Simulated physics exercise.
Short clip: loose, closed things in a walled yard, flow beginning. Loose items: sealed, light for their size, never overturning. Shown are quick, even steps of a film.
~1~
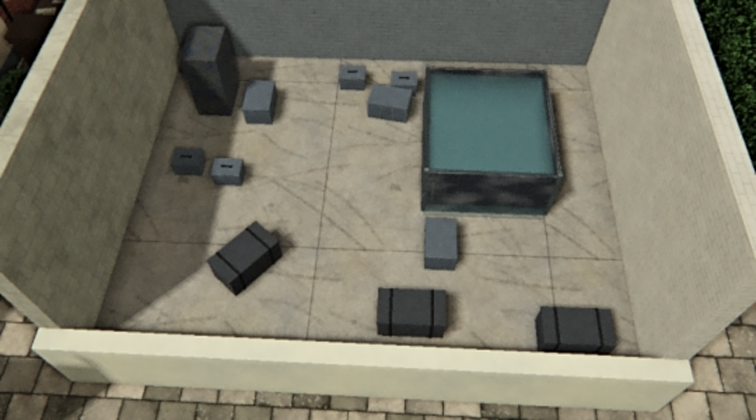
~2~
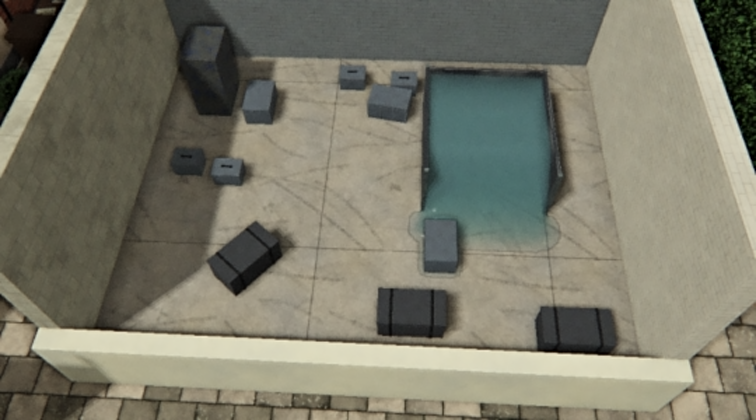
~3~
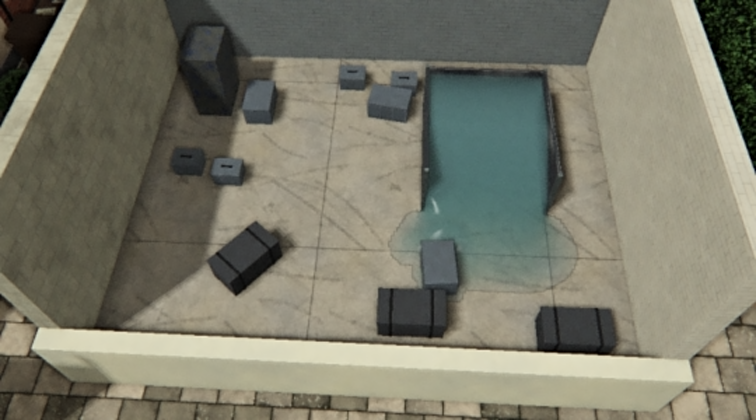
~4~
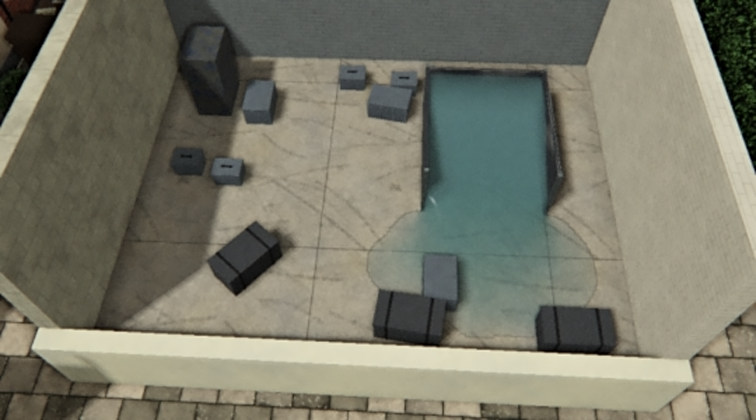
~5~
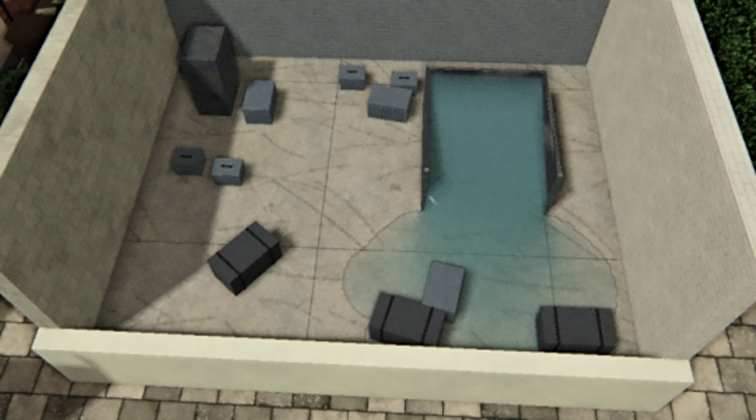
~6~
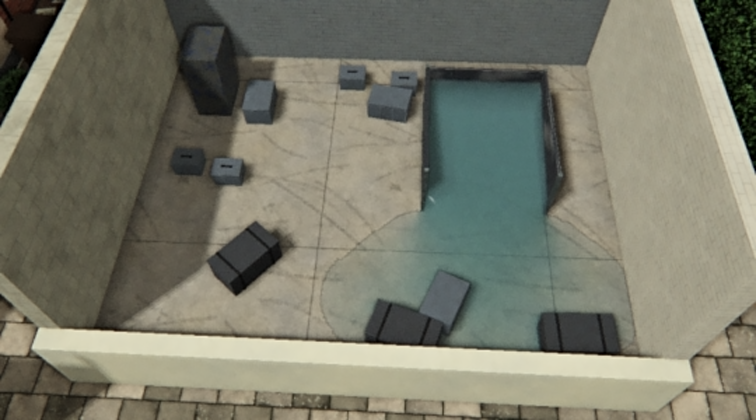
In a walled yard scattered with dark trunks and gray boxes, water poured from the open front of a glass tank and spread over the floor, pushing a gray box forward before nudging a trunk slightly.
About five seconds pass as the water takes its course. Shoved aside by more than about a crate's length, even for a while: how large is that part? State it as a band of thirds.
It falls in the band from one to two thirds.
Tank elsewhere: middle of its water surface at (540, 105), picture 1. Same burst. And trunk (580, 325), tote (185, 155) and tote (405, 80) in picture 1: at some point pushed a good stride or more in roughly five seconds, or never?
Taking them in turn: Got sent well off; got sent well off; kept near its start.
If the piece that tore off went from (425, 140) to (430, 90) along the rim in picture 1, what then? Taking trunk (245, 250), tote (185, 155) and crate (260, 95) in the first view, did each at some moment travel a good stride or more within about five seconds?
Travels that far, travels that far, travels that far.
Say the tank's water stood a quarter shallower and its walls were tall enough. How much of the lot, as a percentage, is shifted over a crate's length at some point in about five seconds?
About 50 in every hundred loose things.
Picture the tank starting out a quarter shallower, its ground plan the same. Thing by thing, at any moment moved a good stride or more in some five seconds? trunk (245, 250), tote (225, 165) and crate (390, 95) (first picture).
First one reached the mark, second one stopped before it, third one stopped before it.
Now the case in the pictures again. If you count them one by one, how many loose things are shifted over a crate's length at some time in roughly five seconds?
My tally gives 6.
A moment on, 1 of 10 are well off their spots; 3 afloat.
Next, 2 of 10 are well off their spots; 3 afloat.
Later, 4 of 10 are well off their spots; 3 afloat.
In the end, 6 of 10 are well off their spots, and 6 have been at some point; 6 afloat.
